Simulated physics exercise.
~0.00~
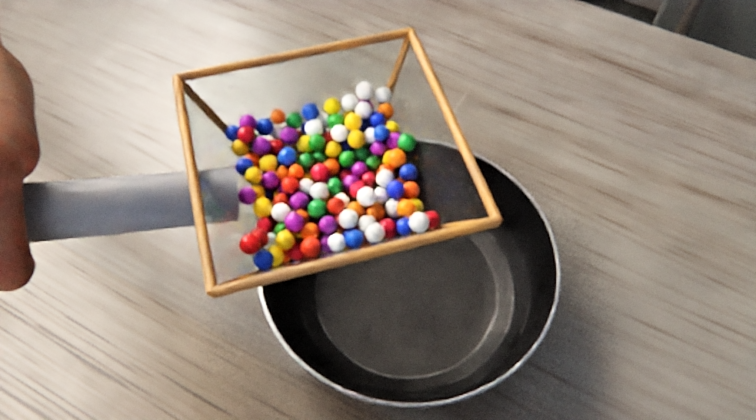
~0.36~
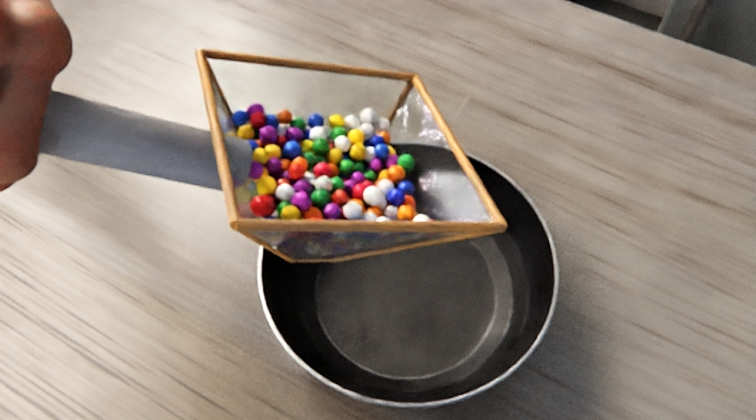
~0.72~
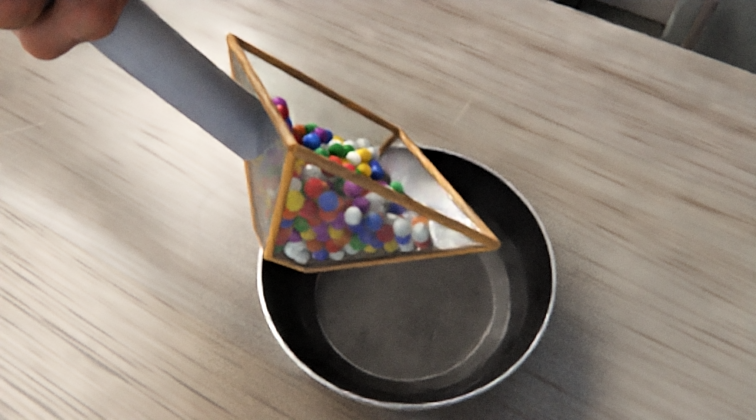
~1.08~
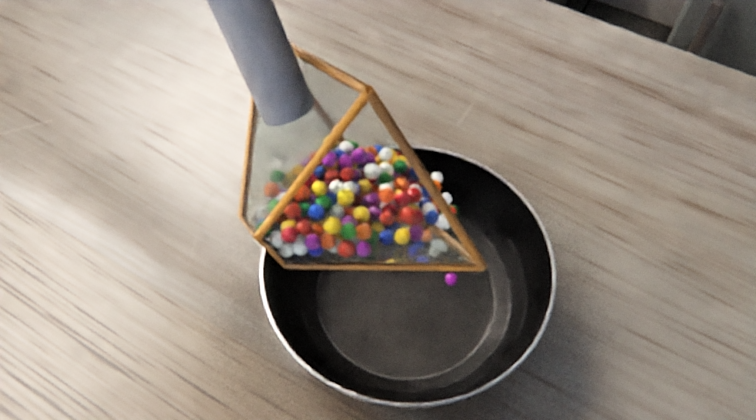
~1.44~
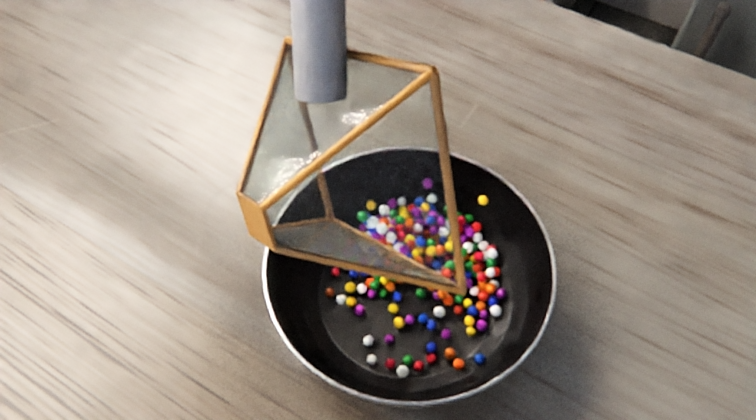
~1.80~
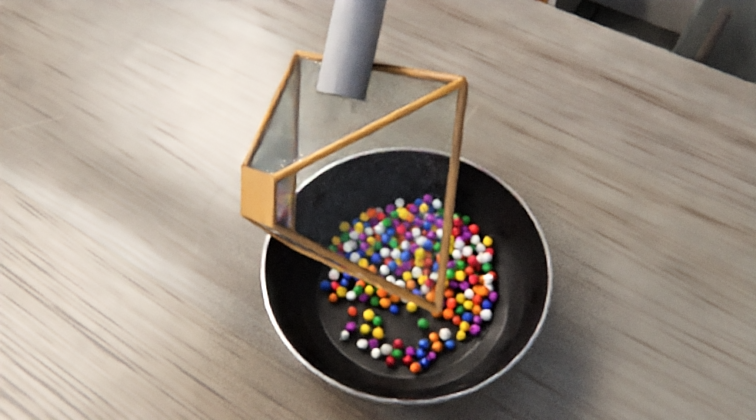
The clip opens with a hand at the left holding a grey-handled, clear-sided scoop with wood-coloured edges, filled with small multicoloured beads, above a dark round pan on a wooden surface. The handle swings upward as the scoop tips toward the pan, and the beads stay inside at first, bunching against its clear side. As the scoop tilts further and the hand leaves view, a few beads slip over its lower right edge. The rest then spill out and scatter across the pan. At the end, the emptied scoop remains steeply tipped over the pan, with the colourful beads spread below.
